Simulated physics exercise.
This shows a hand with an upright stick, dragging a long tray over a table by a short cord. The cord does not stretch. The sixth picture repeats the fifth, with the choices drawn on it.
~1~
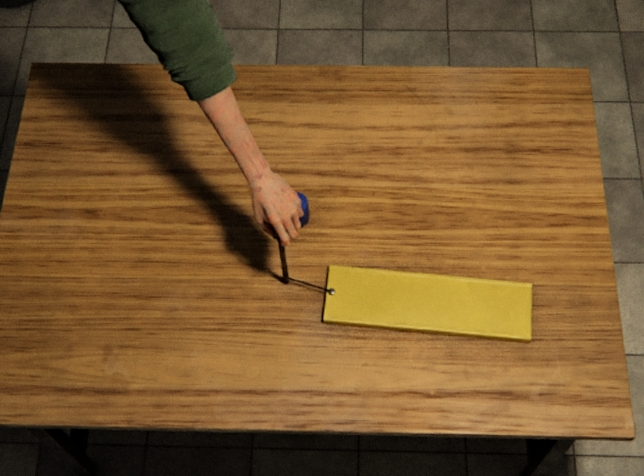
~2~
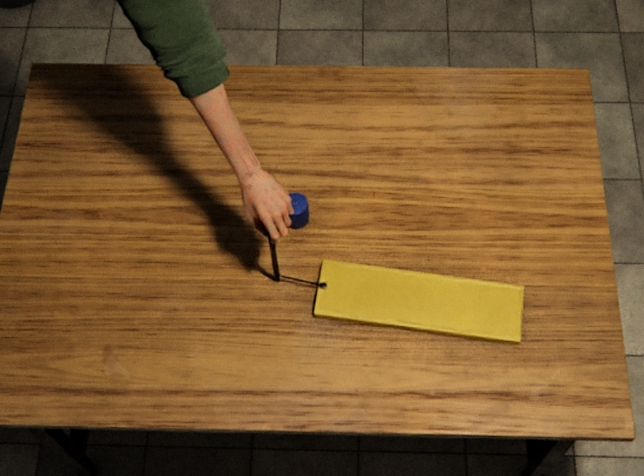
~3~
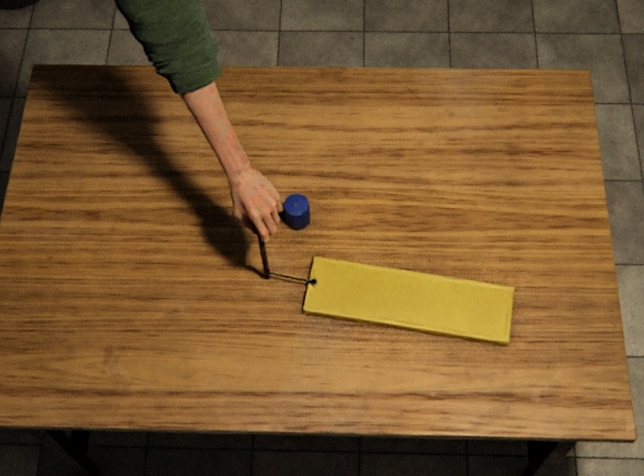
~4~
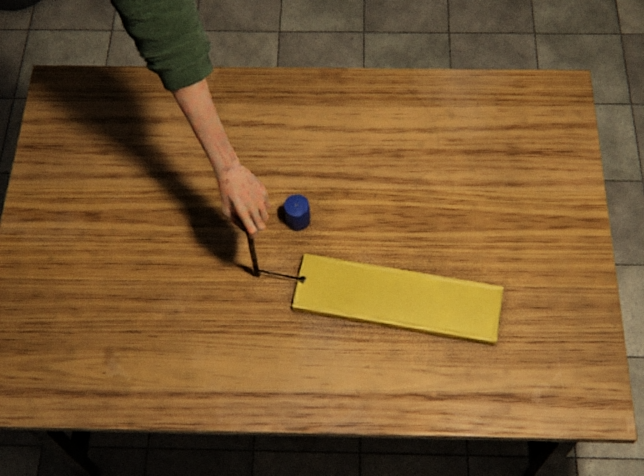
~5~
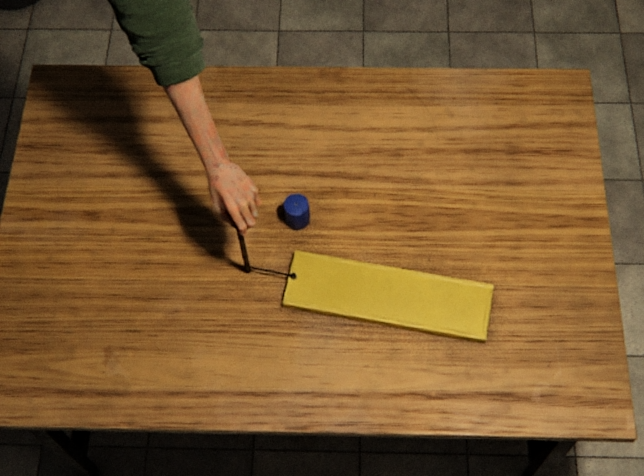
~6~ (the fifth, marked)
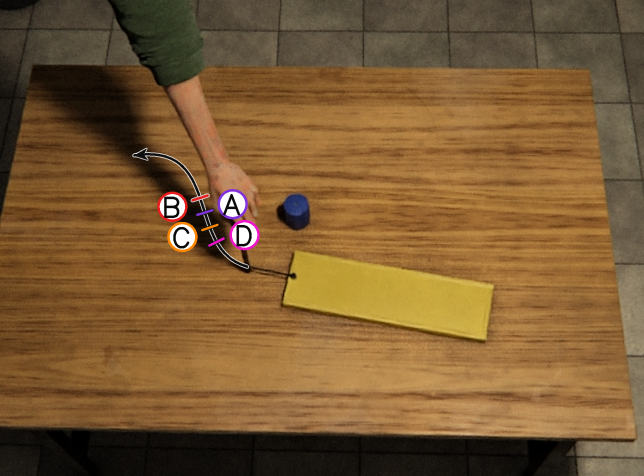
The clip opens on a wooden table where a hand in a green sleeve grips an upright dark stick, corded to a long yellow tray, and partly covers a blue candle. The hand moves slowly left, drawing the tray a short way after it, and the candle comes into full view, staying still.
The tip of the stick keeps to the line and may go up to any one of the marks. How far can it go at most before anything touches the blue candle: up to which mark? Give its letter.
No farther than A.
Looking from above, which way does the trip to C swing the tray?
Clockwise.
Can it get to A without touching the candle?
Yes.
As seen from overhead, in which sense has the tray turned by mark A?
Clockwise.
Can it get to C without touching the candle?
Yes.
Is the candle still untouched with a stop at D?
Yes.
On the marked copy, A at (205, 213); B at (200, 198); C at (210, 228); D at (216, 242); the route from (247, 267) via (199, 194) to (134, 155).
With A. Early on, foot of the stick (225, 254), middle of the tray (363, 287).
Further on, foot of the stick (213, 234), middle of the tray (342, 280).
At the end, foot of the stick (205, 213), middle of the tray (327, 271); nothing has been touched.
As for the rest, B is too far, the candle has been hit; C is safe but short; D is safe but short.
